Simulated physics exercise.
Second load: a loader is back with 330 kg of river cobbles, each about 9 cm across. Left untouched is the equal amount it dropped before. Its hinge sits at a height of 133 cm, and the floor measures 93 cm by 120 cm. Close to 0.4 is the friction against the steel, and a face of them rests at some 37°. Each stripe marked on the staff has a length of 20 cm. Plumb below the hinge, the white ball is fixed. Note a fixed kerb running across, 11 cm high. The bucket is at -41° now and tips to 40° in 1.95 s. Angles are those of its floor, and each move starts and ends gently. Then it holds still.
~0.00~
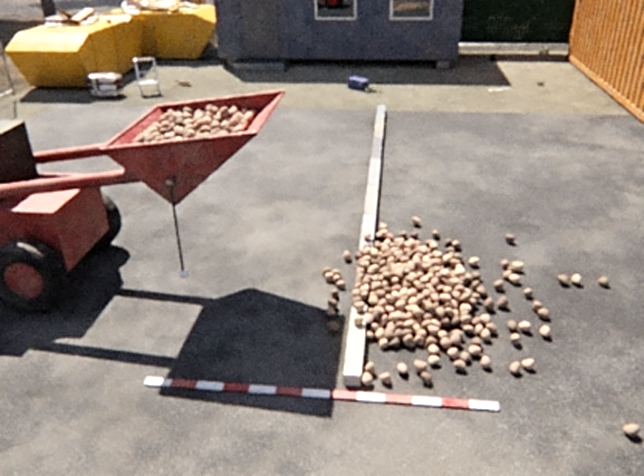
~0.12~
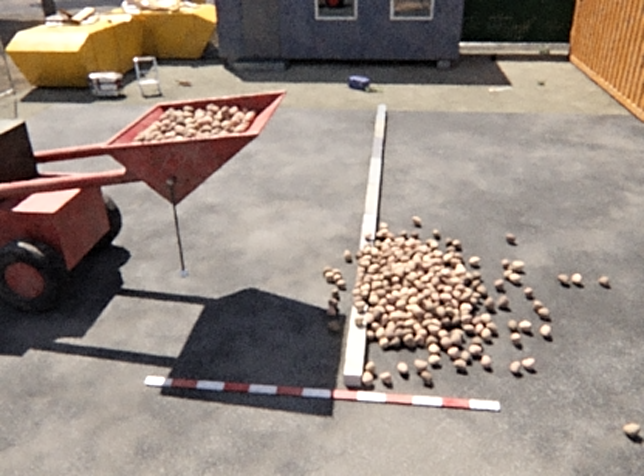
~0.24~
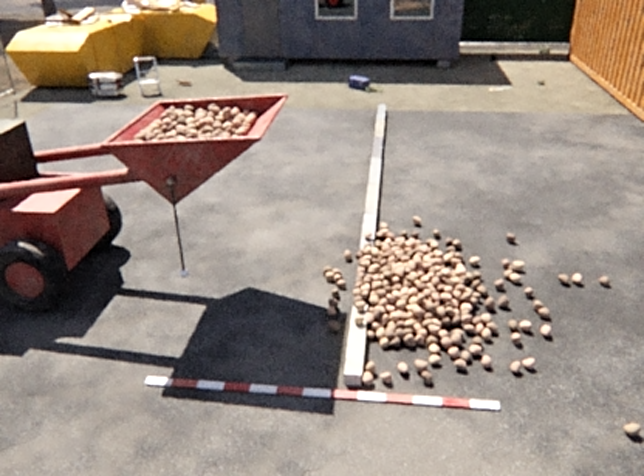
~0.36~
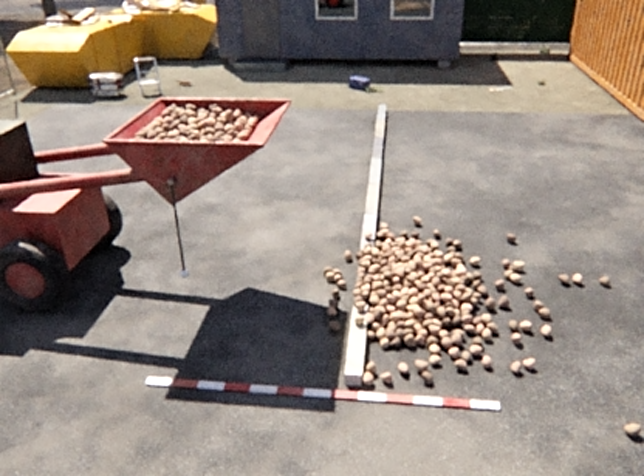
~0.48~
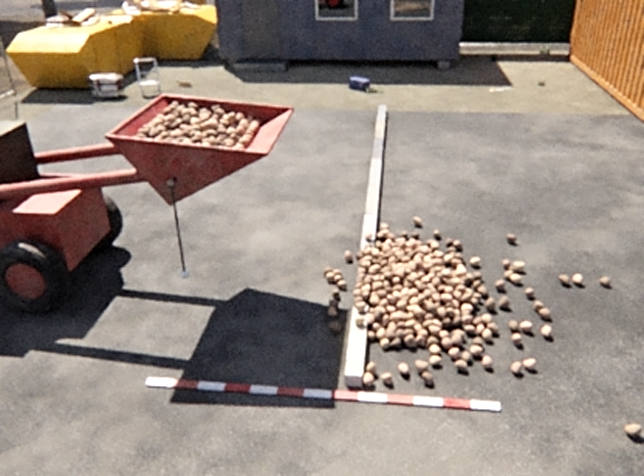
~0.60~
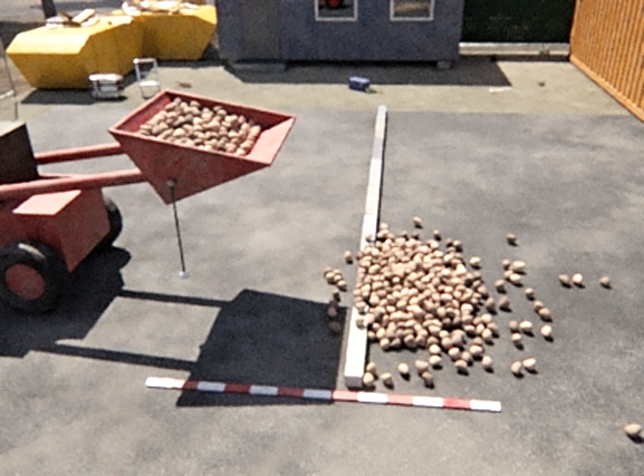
At first, a red loader on the left holds its raised bucket of cobbles tilted back, with a loose heap of similar stones lying on the pavement to the right. The bucket then slowly rotates forward, its front lip lowering slightly and its stones shifting inside, while the heap stays still.
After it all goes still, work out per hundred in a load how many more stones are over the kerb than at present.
Around 1 stones per hundred.
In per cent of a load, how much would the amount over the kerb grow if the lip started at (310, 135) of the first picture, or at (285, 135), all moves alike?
Close to 20 per cent, followed by close to 5 per cent.
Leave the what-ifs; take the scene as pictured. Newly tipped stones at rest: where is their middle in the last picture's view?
Centre: Approx. (318, 279).
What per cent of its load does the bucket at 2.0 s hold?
25 %.
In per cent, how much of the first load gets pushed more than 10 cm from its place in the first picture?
Roughly 0 percent.
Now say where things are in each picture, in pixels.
In the first frame, lip at (257, 133), floor tilted -41°, highest stones at (207, 119). The earlier load is highest near (384, 272), 18 cm above ground level, 8 % on this side of the kerb, 91 % over the kerb.
In the second frame, the bucket is at -40°, its lip at (258, 134); the top of the load is at (208, 119); the stones move at 0.1 m/s on average.
In the third frame, the bucket is at -38°, its lip at (260, 138); the top of the load is at (206, 118); the stones move at 0.1 m/s on average.
In the fourth frame, the bucket is at -34°, its lip at (264, 145); the top of the load is at (193, 119); the stones move at 0.1 m/s on average.
In the fifth frame, lip at (268, 154), floor tilted -29°, highest stones at (177, 116); the stones move at 0.2 m/s on average.
In the sixth frame, lip at (271, 165), floor tilted -23°, highest stones at (174, 113); the stones move at 0.2 m/s on average.
After 1.5 s the floor is at 27°; in per cent of one load, 100 in the bucket, 9 on this side of the kerb, 91 over the kerb; the foremost stones are at (563, 302).
After 2.0 s the floor is at 40°; in per cent of one load, 26 in the bucket, 83 on this side of the kerb, 91 over the kerb; the foremost stones are at (563, 302).
After 2.4 s the floor is at 40°; in per cent of one load, 0 in the bucket, 107 on this side of the kerb, 92 over the kerb; the foremost stones are at (563, 302).
After 5.1 s the floor is at 40°; in per cent of one load, 0 in the bucket, 107 on this side of the kerb, 92 over the kerb; the foremost stones are at (563, 302). Net gain over the kerb, 1.
